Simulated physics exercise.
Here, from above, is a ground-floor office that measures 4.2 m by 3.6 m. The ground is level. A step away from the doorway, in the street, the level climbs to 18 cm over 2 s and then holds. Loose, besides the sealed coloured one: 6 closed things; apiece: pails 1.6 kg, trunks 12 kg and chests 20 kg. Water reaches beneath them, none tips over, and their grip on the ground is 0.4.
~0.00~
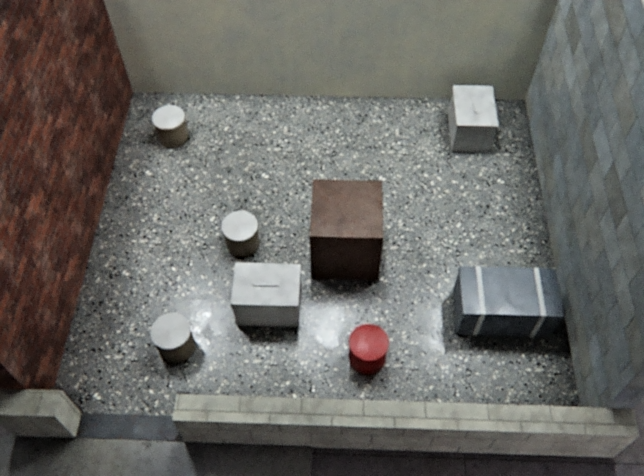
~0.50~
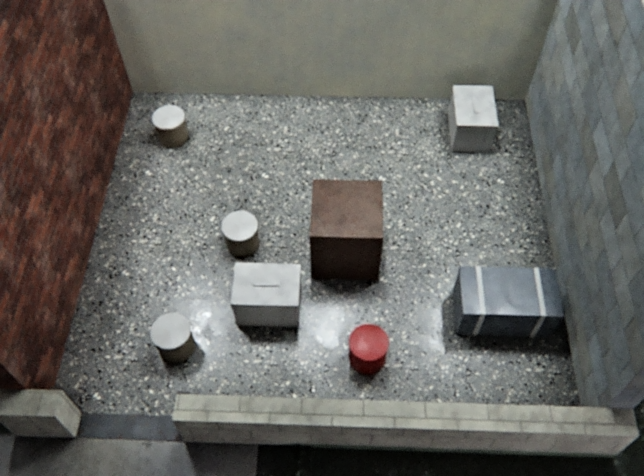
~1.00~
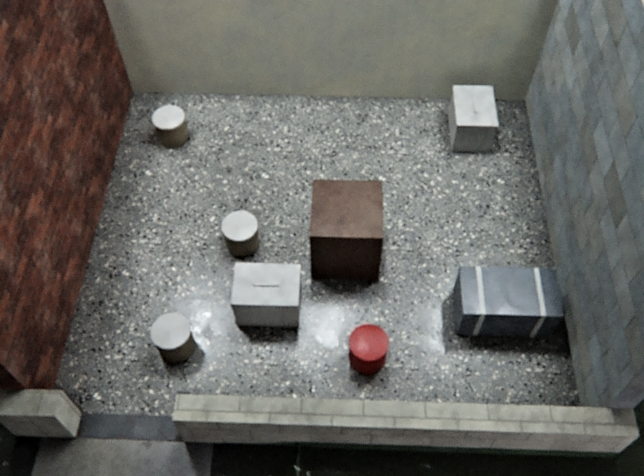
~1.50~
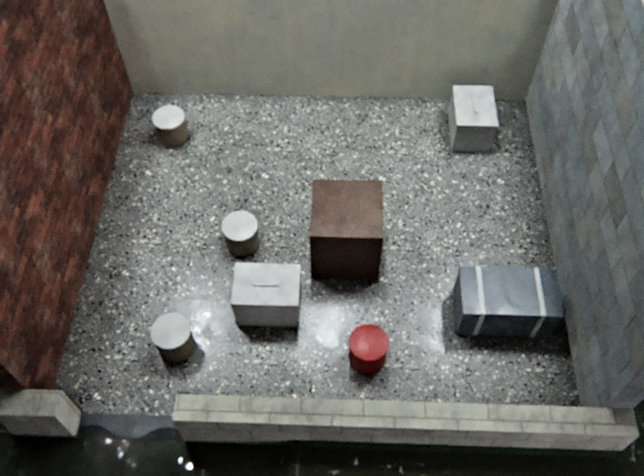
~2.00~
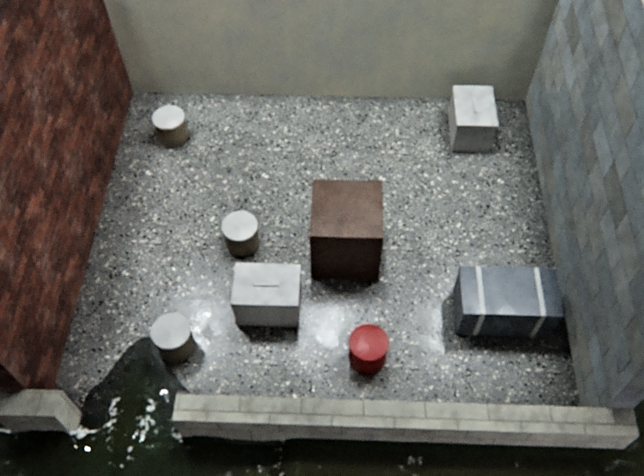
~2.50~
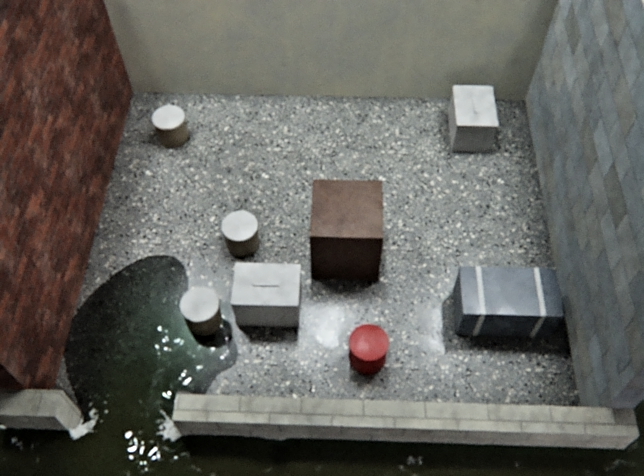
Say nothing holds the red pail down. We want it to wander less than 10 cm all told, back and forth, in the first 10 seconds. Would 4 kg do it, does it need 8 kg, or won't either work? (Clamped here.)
4 kg would do it.
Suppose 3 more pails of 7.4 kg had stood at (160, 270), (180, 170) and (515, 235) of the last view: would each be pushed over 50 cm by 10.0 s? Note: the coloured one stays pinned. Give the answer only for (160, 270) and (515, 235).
In turn: More, under.
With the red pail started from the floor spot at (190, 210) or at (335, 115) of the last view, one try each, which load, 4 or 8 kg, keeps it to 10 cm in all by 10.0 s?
Both masses fail; both masses fail.
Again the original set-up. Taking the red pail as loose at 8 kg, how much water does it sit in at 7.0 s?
Close to 2 cm deep.
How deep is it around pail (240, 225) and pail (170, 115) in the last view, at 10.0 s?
I'd put it at 6 cm and 6 cm respectively.
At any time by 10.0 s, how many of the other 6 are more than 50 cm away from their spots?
3.
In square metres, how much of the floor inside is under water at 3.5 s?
About 4.5 m2 is covered.
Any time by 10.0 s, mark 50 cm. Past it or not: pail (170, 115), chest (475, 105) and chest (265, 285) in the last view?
The three come out further, not as far, not as far, in that order.
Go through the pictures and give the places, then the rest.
The first frame shows the red pail at (369, 342), on the bottom; 0.0 m2 under water; 0 of 7 have shifted.
The second frame shows the red pail at (369, 342) rests on the ground; 0.0 m2 under water; 0 of 7 have shifted.
The third frame shows the red pail at (369, 342), on the bottom; water covers 0.0 m2; 0 of 7 have shifted.
The fourth frame shows the red pail at (369, 342), on the bottom; water covers 0.0 m2; 0 of 7 have shifted.
The fifth frame shows the red pail at (369, 342), on the bottom; 0.3 m2 under water; 0 of 7 have shifted.
The sixth frame shows the red pail at (369, 342), on the bottom; water covers 1.4 m2; 1 of 7 have shifted.
After 3.5 s the red pail would be 0 cm from its start with 4 kg and 0 cm from its start with 8 kg; 0 cm of water round it then.
After 4.5 s the red pail would be 0 cm from its start with 4 kg and 0 cm from its start with 8 kg; 2 cm of water round it then.
After 7.0 s the red pail would be 0 cm from its start with 4 kg and 0 cm from its start with 8 kg; 2 cm of water round it then.
After 10.0 s the red pail would be 0 cm from its start with 4 kg and 0 cm from its start with 8 kg; 2 cm of water round it then.
